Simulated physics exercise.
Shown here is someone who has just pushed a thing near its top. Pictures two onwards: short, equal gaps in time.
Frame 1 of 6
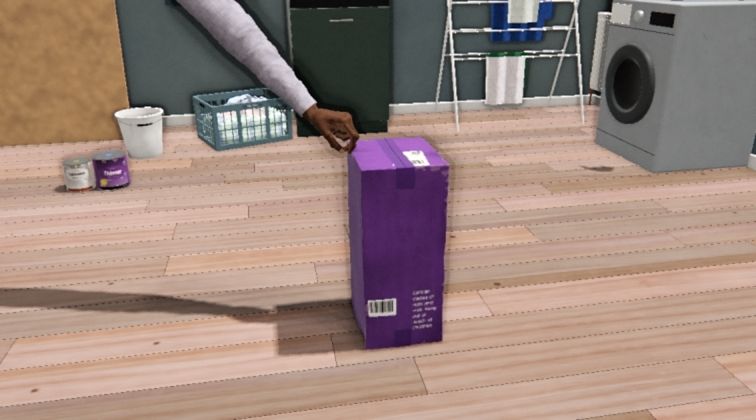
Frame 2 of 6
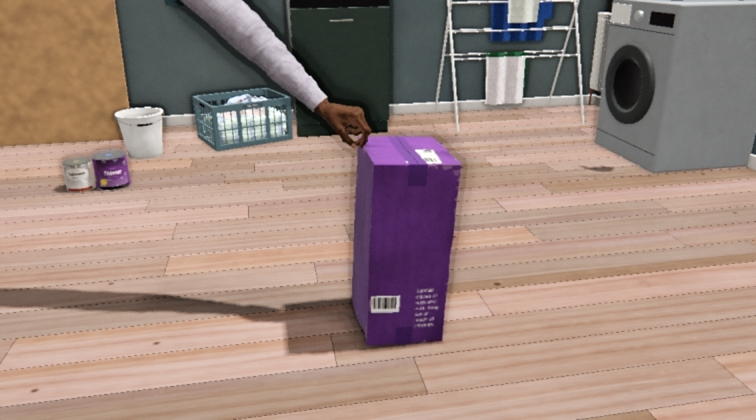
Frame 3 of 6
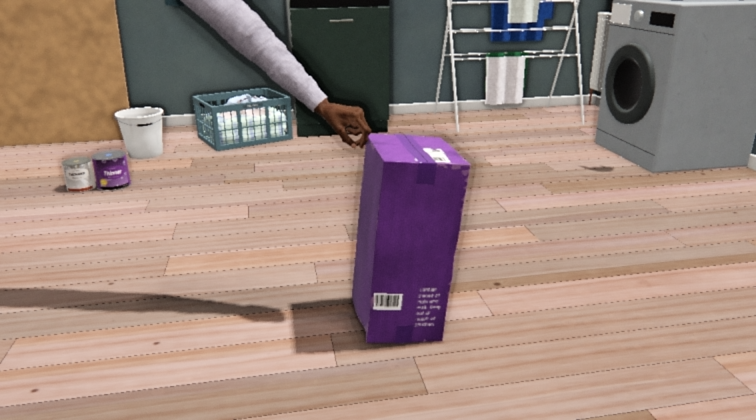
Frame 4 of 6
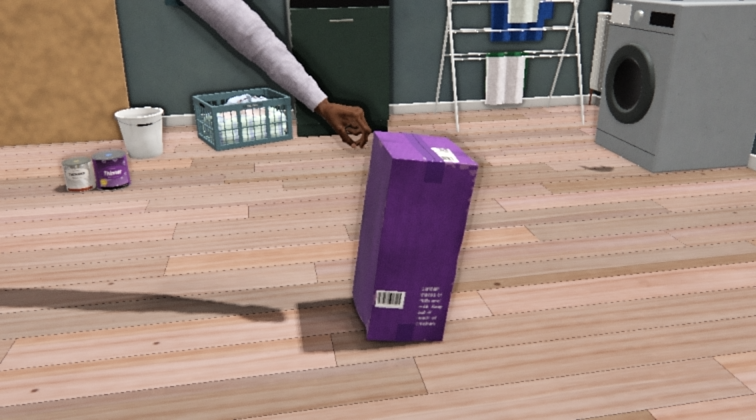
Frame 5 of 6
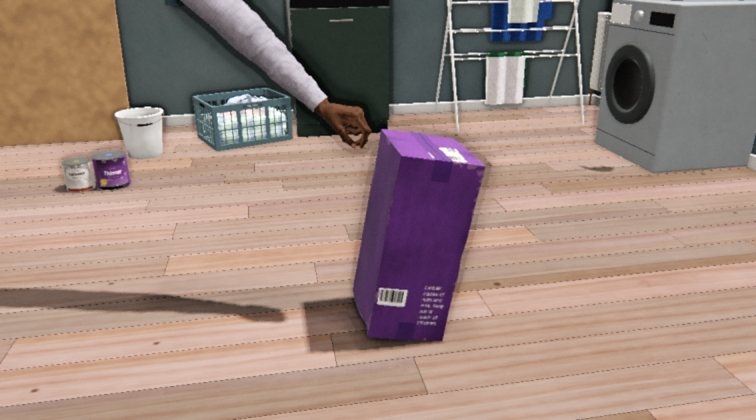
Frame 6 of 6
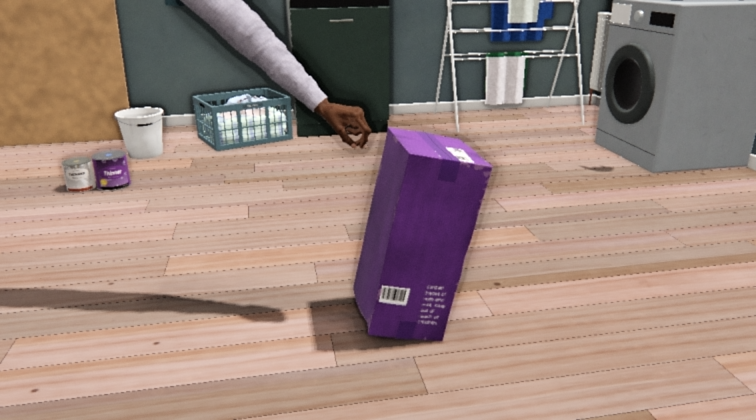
A hand pushing the top of a tall purple parcel on a wooden floor, the parcel leaning gradually to the right.
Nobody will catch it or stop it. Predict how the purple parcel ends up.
It ends up knocked over.
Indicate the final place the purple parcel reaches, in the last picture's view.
The middle ends up near (519, 275).
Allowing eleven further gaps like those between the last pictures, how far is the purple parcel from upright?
About 30°.
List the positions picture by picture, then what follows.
Purple parcel (394, 241) upright, in the first frame.
Purple parcel (400, 239) 3° off upright, in the second frame.
Purple parcel (404, 237) 6° off upright, in the third frame.
Purple parcel (408, 236) 8° off upright, in the fourth frame.
Purple parcel (411, 235) 11° off upright, in the fifth frame.
Purple parcel (415, 234) 13° off upright, in the sixth frame.
Then, 0.32 s after the last picture, purple parcel 42° off upright near (464, 233).
At rest, the purple parcel goes down on its side, near (519, 276).
